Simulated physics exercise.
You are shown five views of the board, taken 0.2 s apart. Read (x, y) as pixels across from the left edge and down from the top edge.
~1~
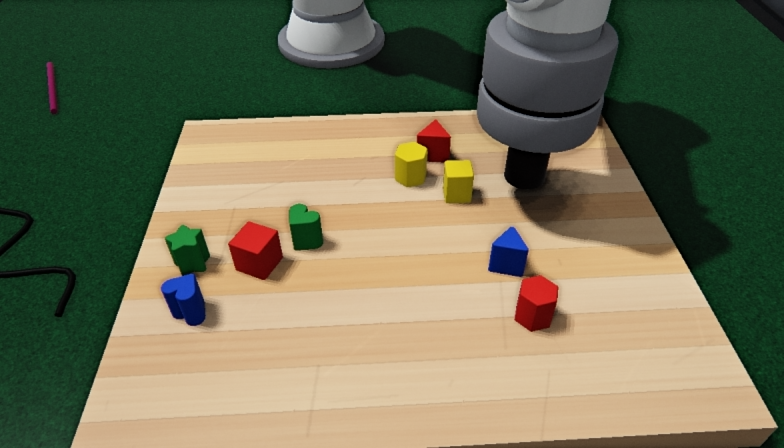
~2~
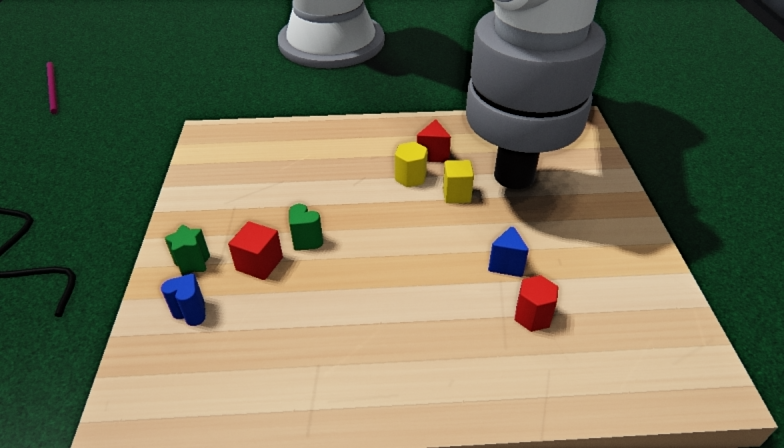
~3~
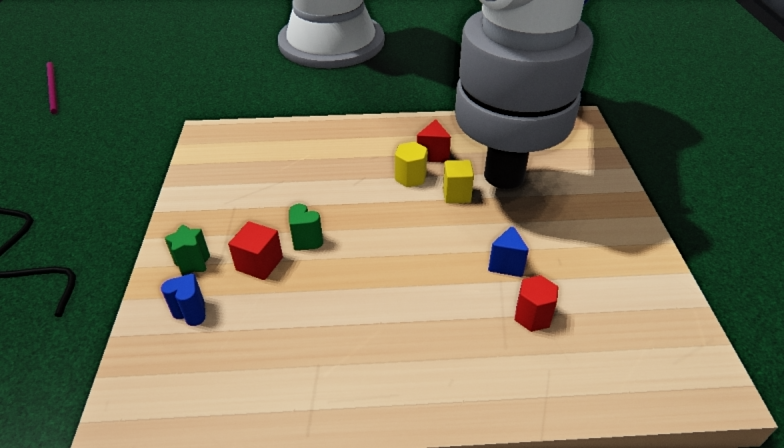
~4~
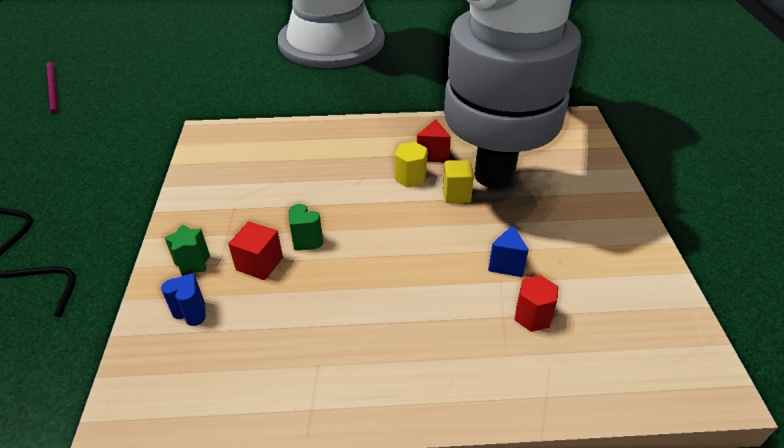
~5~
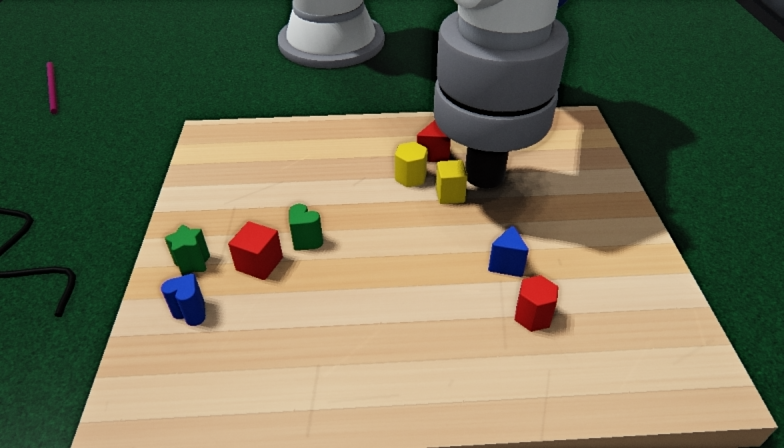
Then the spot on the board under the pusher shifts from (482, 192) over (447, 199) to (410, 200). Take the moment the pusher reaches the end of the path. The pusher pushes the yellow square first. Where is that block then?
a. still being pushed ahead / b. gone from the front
Option a.
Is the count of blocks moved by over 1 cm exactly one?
The answer is yes.
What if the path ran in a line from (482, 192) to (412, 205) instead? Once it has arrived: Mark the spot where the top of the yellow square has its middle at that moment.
About (377, 179).
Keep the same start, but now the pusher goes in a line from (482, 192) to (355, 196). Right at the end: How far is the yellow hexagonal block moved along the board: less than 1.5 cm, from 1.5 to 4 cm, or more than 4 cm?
From 1.5 to 4 cm.
On the path given first. Halfway along, pusher at (448, 183); yellow square at (414, 174).
At the end, pusher at (410, 184); yellow hexagonal block in place; yellow square at (376, 176).
